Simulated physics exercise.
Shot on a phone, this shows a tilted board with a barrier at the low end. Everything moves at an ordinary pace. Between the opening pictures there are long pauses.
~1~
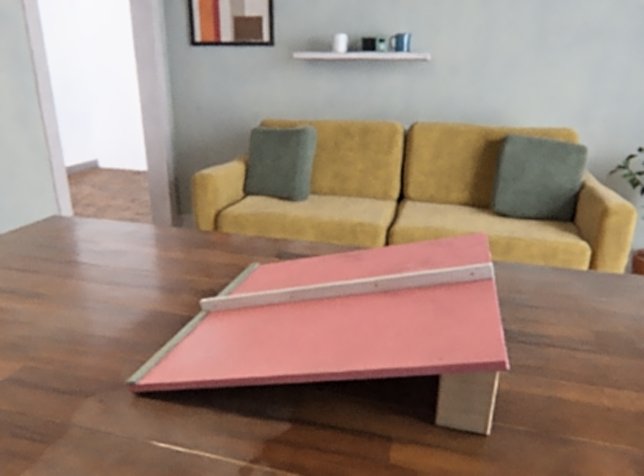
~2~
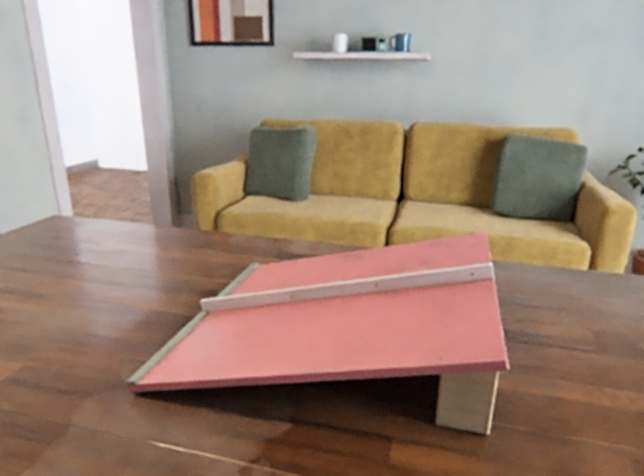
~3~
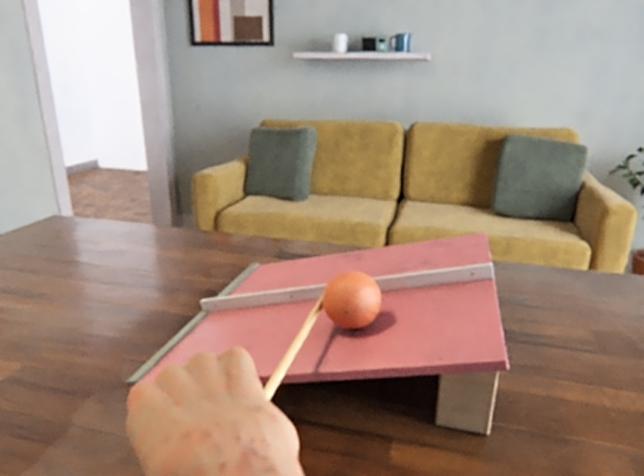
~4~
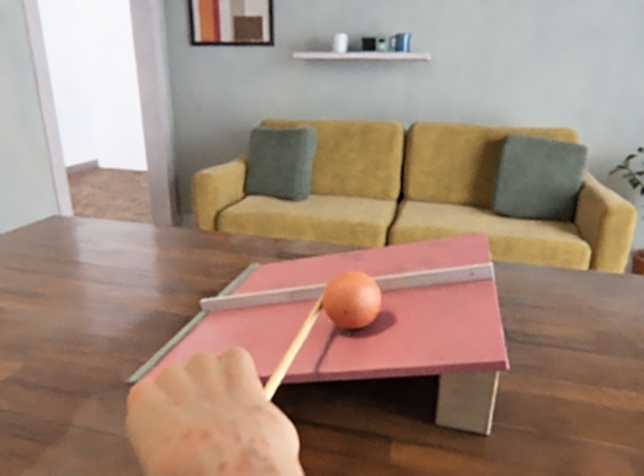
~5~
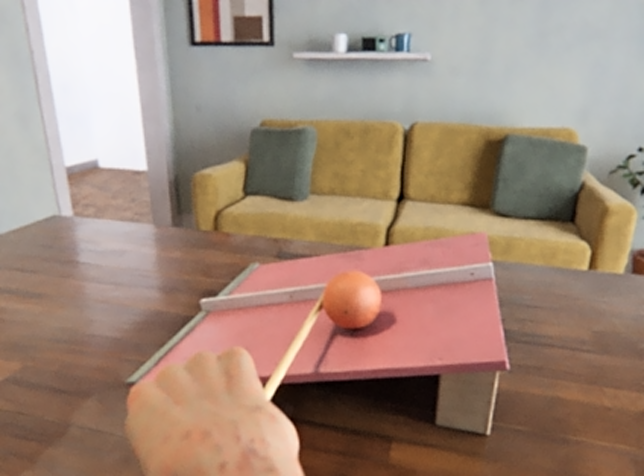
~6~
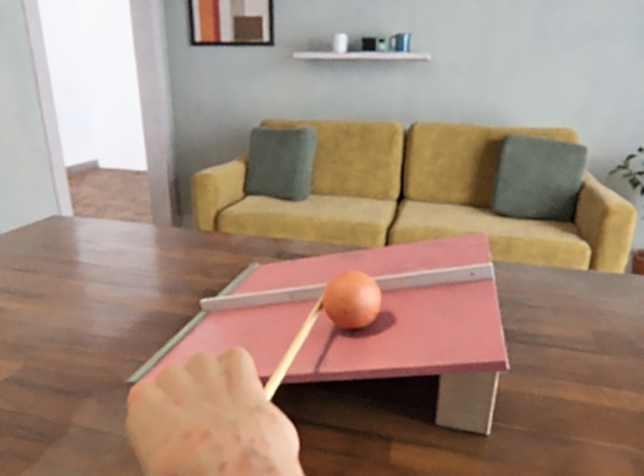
Orange ball resting on a tilted pink board, a hand holding a stick against it after the board first appears alone.
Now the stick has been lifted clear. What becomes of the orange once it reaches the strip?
The orange carries on over it.
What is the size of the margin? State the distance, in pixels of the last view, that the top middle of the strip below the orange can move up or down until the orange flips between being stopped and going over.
Shift: 12 px, direction up.
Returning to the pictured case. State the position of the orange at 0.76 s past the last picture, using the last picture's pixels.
I'd expect it close to (84, 319) in the last view.
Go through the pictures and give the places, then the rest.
Board (334, 294), in the first frame.
Board (334, 294), in the second frame.
Held back by the stick; orange (352, 300); board (334, 294), in the third frame.
Held back by the stick; orange (352, 300); board (334, 294), in the fourth frame.
Held back by the stick; orange (352, 300); board (334, 294), in the fifth frame.
Held back by the stick; orange (352, 300); board (334, 294), in the sixth frame.
Then, 0.76 s on from there, orange off the board near (84, 319).
In the end, the orange rolls off the board.
